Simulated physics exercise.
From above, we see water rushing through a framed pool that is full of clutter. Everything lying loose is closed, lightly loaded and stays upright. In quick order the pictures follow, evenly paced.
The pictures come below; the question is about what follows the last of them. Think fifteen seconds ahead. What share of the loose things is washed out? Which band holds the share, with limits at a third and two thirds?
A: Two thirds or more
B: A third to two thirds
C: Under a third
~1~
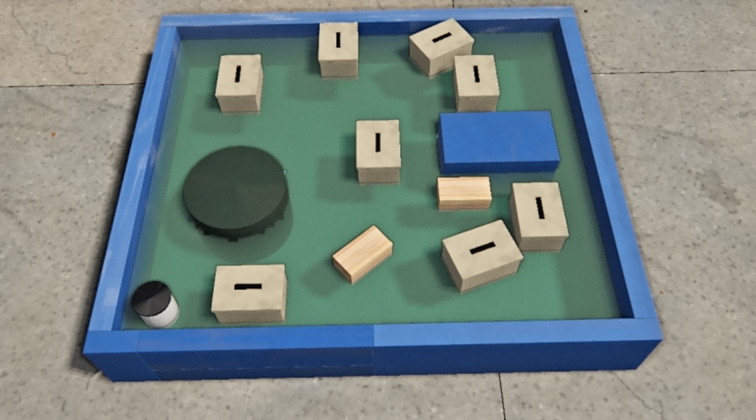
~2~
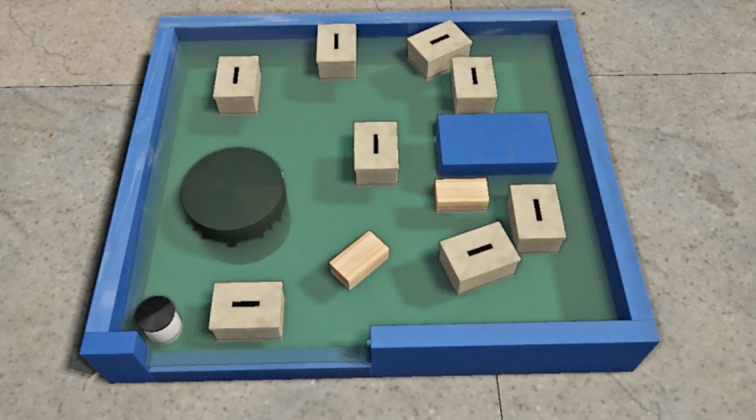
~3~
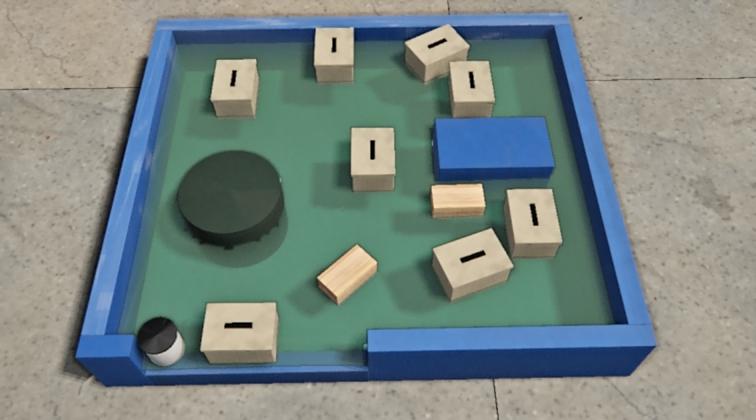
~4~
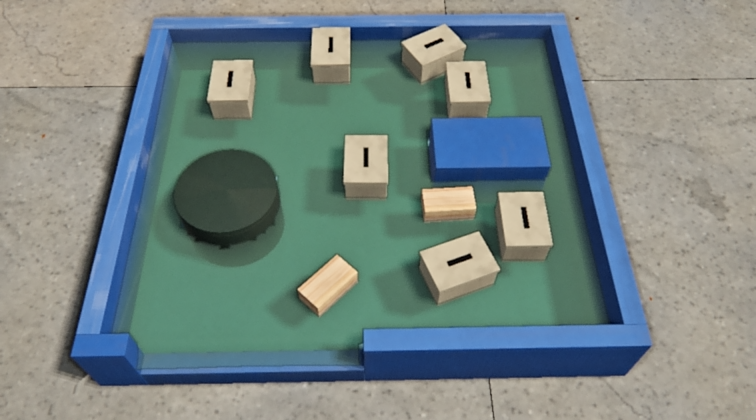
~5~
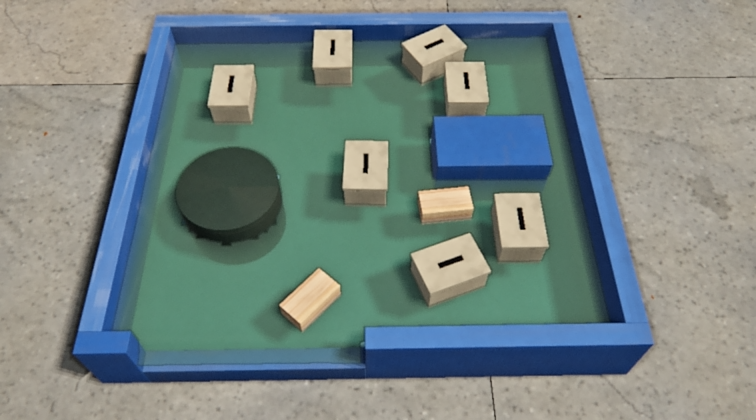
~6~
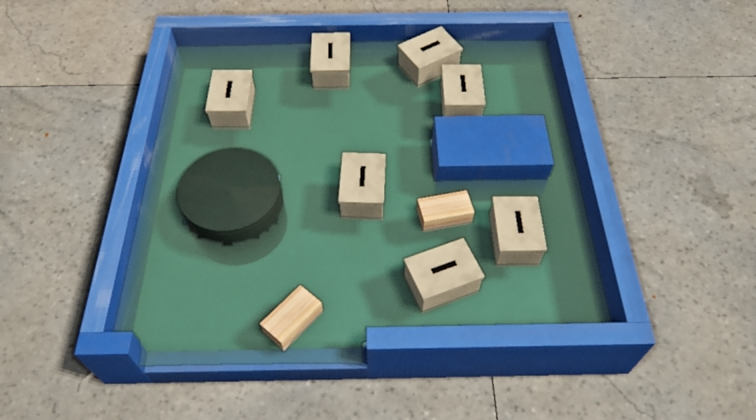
The answer is B.
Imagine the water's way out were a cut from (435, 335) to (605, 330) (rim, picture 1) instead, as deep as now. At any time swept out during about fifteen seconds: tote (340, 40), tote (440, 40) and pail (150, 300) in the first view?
First one never exits, second never exits, third never exits.
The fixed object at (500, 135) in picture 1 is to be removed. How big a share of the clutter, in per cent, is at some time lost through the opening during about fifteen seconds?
I make it 50 per cent.
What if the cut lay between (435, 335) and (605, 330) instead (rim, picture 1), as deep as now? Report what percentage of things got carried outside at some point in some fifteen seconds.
About 40 %.
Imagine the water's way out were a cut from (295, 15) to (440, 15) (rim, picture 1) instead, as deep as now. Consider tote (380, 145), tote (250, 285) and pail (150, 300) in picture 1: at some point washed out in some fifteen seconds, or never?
Escapes, remains, remains.
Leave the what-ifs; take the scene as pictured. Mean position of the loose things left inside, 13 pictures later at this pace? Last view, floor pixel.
Mean position: About (361, 202).
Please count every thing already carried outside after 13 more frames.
I make it 3.
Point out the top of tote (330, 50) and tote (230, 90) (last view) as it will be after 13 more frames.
My guess is close to (316, 72), then close to (215, 118).
A moment on, 3 of 11 are out; 8 afloat.
Next, 3 of 11 are out; 8 afloat.
Later, 4 of 11 are out; 7 afloat.
In the end, 4 of 11 are out; 7 afloat.
